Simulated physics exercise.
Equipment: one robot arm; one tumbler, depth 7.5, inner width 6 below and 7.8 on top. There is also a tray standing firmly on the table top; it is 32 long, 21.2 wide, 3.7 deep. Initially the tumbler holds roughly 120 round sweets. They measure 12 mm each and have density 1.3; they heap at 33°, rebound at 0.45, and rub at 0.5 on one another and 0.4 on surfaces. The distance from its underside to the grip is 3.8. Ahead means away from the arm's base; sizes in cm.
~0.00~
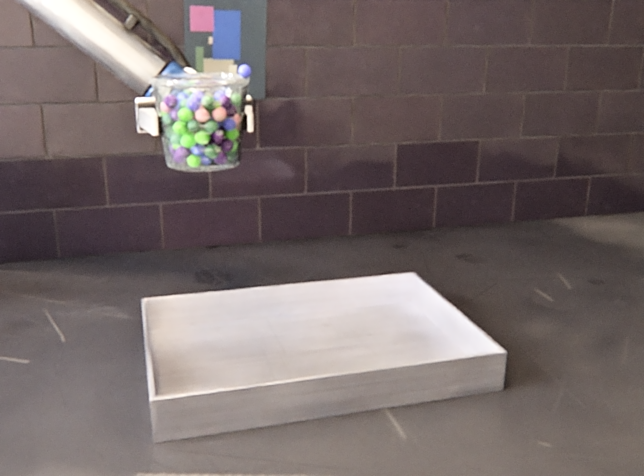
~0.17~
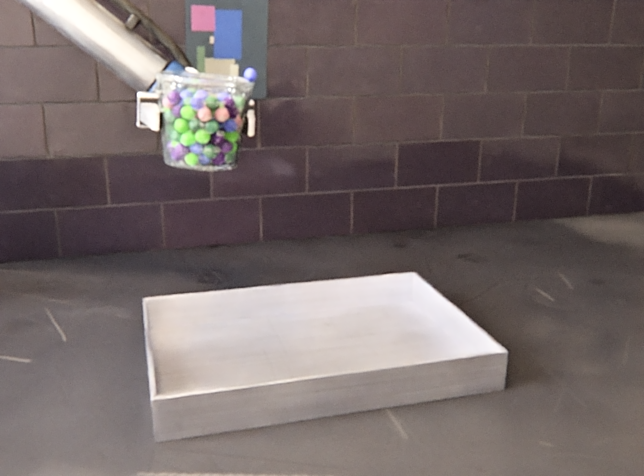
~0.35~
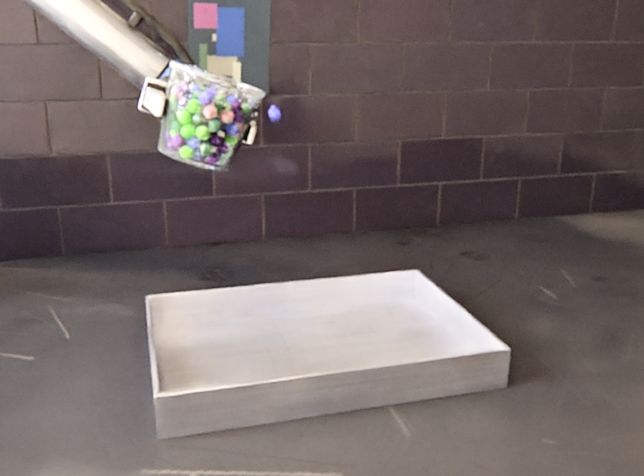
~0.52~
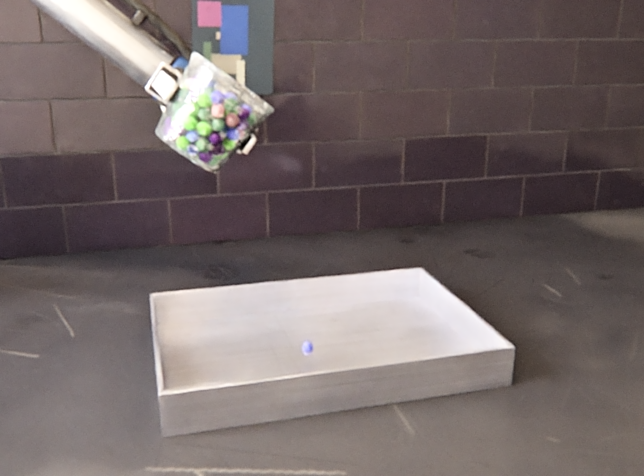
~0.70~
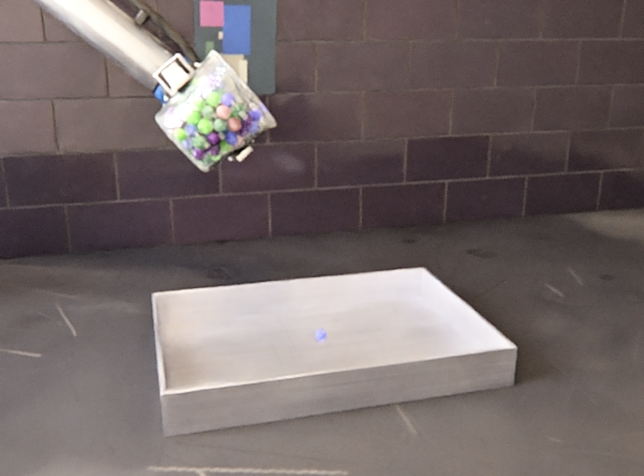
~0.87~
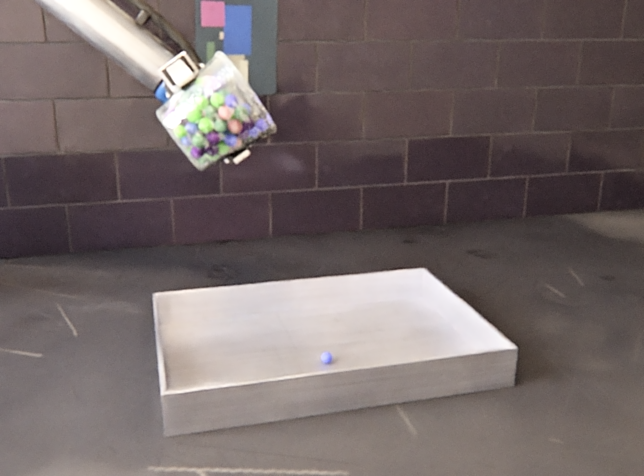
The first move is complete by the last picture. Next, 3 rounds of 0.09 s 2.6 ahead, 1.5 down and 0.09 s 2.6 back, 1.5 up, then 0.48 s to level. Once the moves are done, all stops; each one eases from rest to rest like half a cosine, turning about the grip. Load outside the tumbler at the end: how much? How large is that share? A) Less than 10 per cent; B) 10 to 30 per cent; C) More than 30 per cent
Answer: B.
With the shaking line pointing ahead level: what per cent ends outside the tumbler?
Result: Approx. 40 %.
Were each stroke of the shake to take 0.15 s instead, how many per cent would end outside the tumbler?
The share would be near 5 %.
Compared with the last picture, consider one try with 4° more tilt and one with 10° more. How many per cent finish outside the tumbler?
About 25 per cent for the first try and 35 per cent for the second.
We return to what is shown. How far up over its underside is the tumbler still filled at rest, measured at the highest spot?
Top of the fill: Near 8.0 cm.
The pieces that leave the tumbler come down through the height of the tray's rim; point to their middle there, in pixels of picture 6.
Close to pixel (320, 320).
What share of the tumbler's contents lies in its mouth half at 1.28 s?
Roughly 45 per cent.
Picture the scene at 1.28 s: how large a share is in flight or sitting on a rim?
Around 6 per cent of the load.
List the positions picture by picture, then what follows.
The first picture shows tumbler middle at (202, 123), level; upper third of the load around (202, 105), from x 165 to 245, top at y 70; 122 in the tumbler.
The second picture shows tumbler middle at (203, 122), tilted 5° forward; upper third of the load around (203, 103), from x 170 to 250, top at y 75.
The third picture shows tumbler middle at (206, 120), tilted 19° forward; upper third of the load around (202, 103), from x 170 to 275, top at y 85; 121 in the tumbler, 1 in flight or on a rim.
The fourth picture shows tumbler middle at (210, 118), tilted 37° forward; upper third of the load around (206, 101), from x 170 to 310, top at y 80; 121 in the tumbler, 1 in the tray.
The fifth picture shows tumbler middle at (212, 118), tilted 51° forward; upper third of the load around (210, 100), from x 170 to 320, top at y 80; 121 in the tumbler, 1 in the tray.
The sixth picture shows tumbler middle at (213, 118), tilted 56° forward; upper third of the load around (213, 102), from x 170 to 325, top at y 80; 121 in the tumbler, 1 in the tray.
By 1.28 s, tilted 56° forward, highest piece 26 above the table; 108 in the tumbler, 7 in the tray, 7 in flight or on a rim.
By 1.69 s, tilted 21° forward, highest piece 28 above the table; 103 in the tumbler, 19 in the tray.
By 2.09 s, level, highest piece 29 above the table; 103 in the tumbler, 19 in the tray.
By 3.14 s, level, highest piece 29 above the table; 103 in the tumbler, 19 in the tray.
Final count, 103 in the tumbler, 19 in the tray. That is 16 % outside the tumbler.
